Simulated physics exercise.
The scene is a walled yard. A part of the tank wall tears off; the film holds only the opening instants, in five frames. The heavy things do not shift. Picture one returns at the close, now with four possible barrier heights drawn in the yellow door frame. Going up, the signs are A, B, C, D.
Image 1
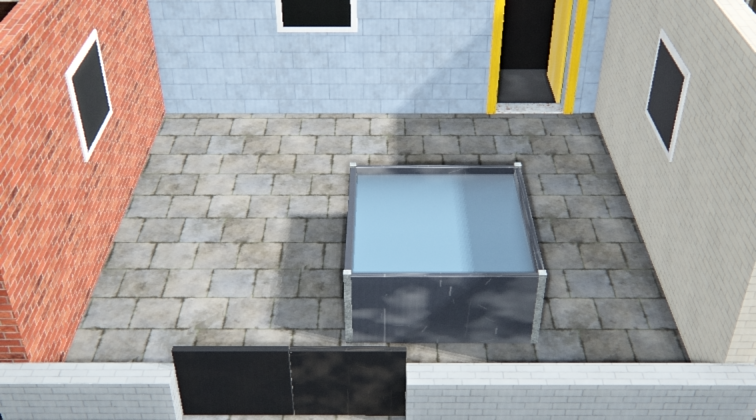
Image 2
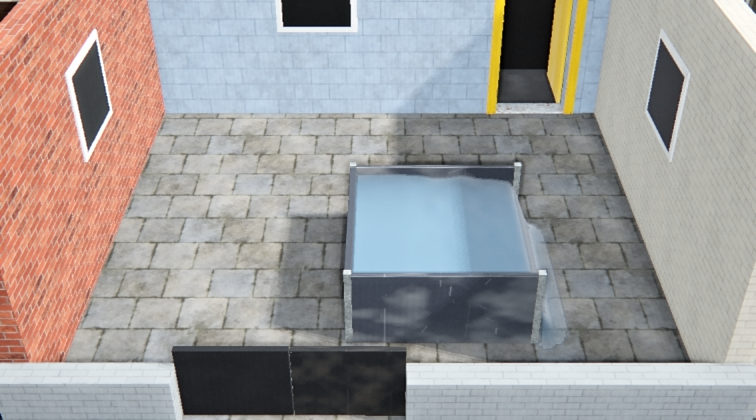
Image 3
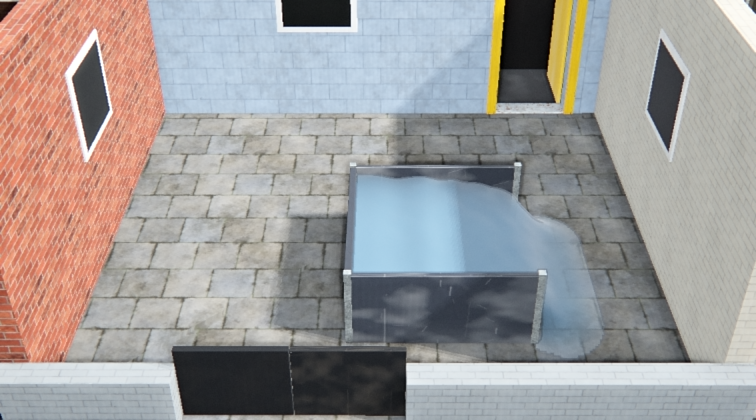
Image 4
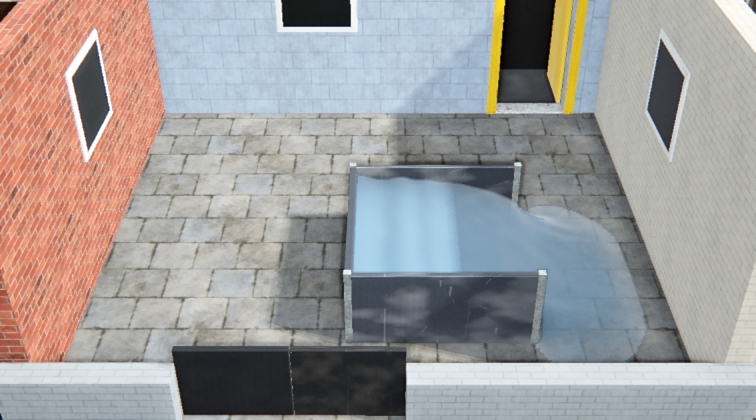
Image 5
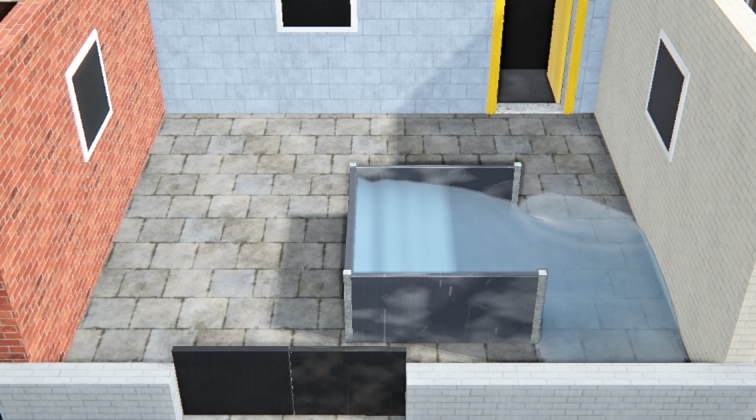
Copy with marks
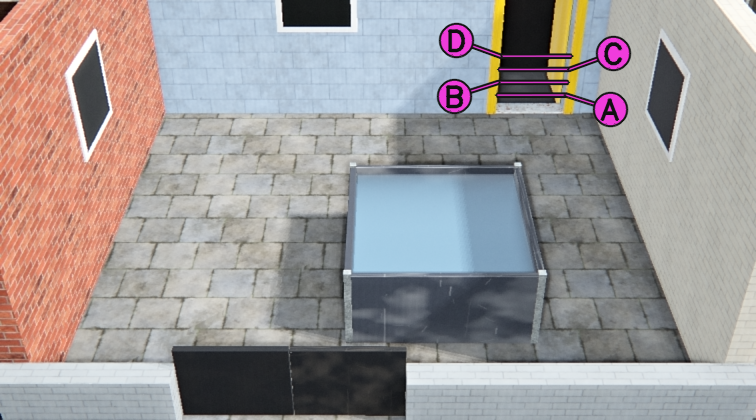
In a walled yard paved with stone, a square tank of pale blue water stands still near a shut dark gate. Its right side opens and water pours out onto the paving, the level inside sloping down as the spreading sheet reaches the pale wall on the right.
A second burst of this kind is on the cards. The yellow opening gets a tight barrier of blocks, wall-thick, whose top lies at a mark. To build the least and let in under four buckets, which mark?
A.
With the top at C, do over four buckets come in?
No.
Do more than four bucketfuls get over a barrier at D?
No, that is safe.
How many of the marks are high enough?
All of the four.
On the marked copy, A at (531, 95); B at (533, 82); C at (534, 69); D at (535, 56); from the bottom up A, B, C, D.
With A, a splash gets over, under a bucket.
With B, nothing gets over.
With C, nothing gets over.
With D, nothing gets over.
